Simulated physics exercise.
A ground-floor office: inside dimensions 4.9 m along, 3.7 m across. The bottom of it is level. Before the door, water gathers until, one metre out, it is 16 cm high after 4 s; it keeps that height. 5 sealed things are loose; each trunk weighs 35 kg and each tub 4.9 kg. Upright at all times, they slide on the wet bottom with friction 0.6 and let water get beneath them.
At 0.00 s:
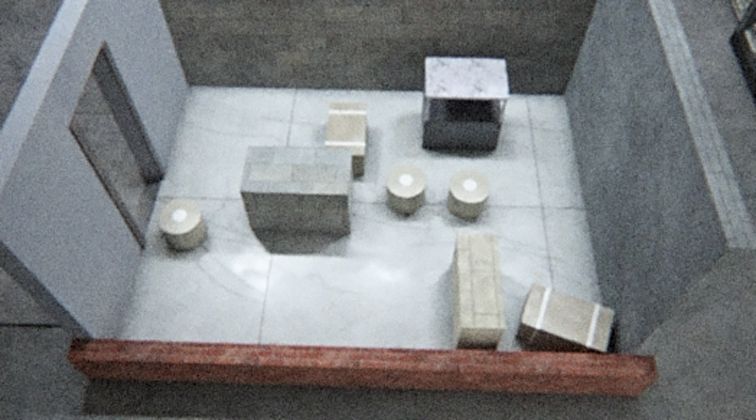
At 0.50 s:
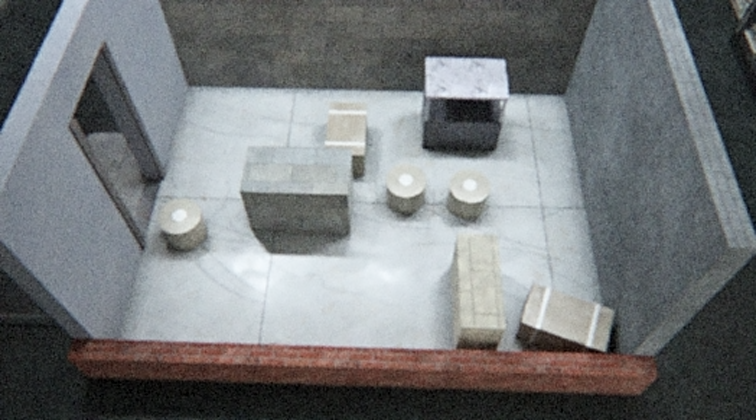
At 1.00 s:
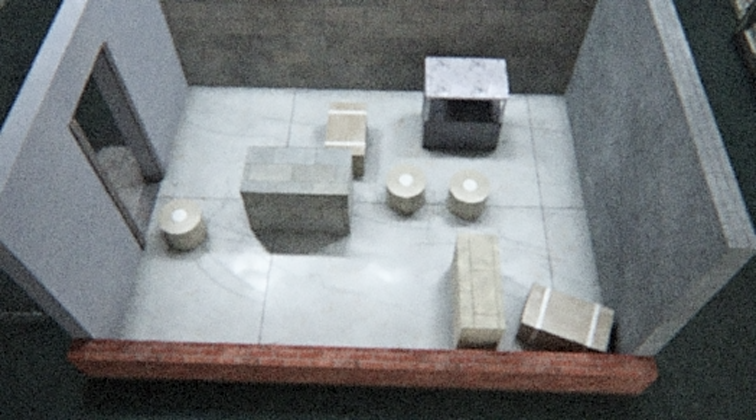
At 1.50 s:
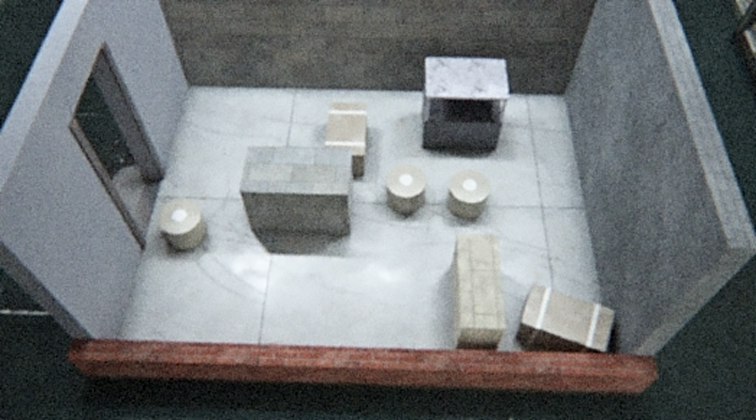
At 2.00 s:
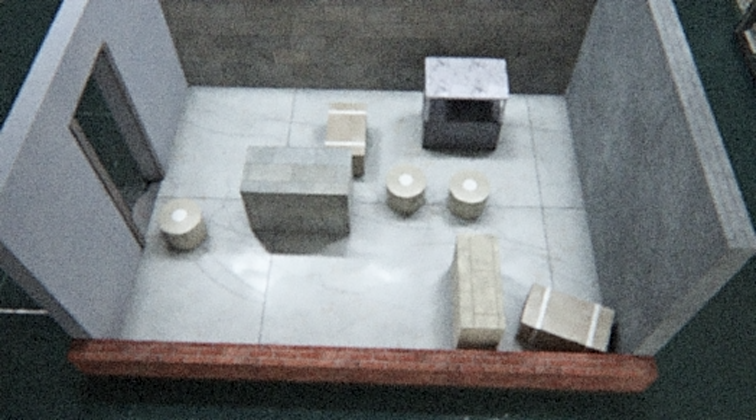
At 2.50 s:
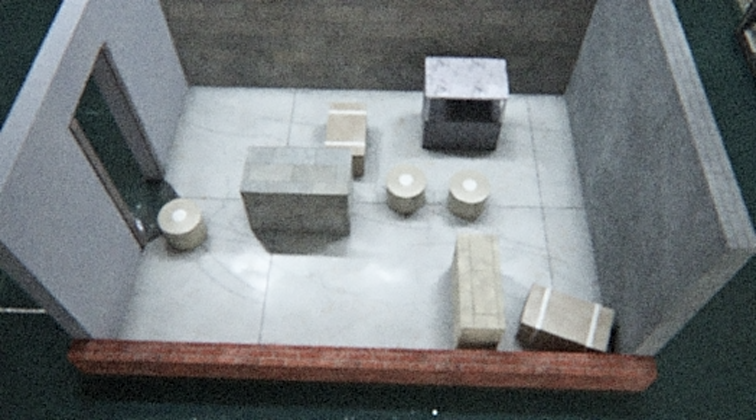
A small roofless room with a pale tiled floor and a doorway on the left holds blocky furniture, boxes and round stools. The ground outside darkens to a deep green, then a little dark water appears just inside the doorway, while everything in the room stays still.
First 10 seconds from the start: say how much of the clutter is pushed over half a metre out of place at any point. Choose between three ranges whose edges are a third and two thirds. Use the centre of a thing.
The range is the lowest, under a third.
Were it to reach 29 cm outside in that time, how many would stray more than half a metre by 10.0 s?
Count: 3.
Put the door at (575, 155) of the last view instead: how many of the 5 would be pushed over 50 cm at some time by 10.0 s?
Count: 2.
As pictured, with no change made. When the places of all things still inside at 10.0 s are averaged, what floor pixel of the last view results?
Roughly at (435, 219).
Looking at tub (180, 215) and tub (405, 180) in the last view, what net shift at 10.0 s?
250 cm, 10 cm.
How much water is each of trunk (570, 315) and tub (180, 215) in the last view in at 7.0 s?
Some 0 cm at the first, some 5 cm at the second.
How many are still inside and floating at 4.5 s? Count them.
The number is 0.
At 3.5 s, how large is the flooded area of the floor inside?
Some 1.5 m2 of it.
After 3.5 s 0 of 5 are over 50 cm from their spots; 0 afloat.
After 4.5 s 1 of 5 are over 50 cm from their spots; 0 afloat.
After 7.0 s 1 of 5 are over 50 cm from their spots; 1 afloat.
After 10.0 s 1 of 5 are over 50 cm from their spots, and 1 have been at some point; 2 afloat.
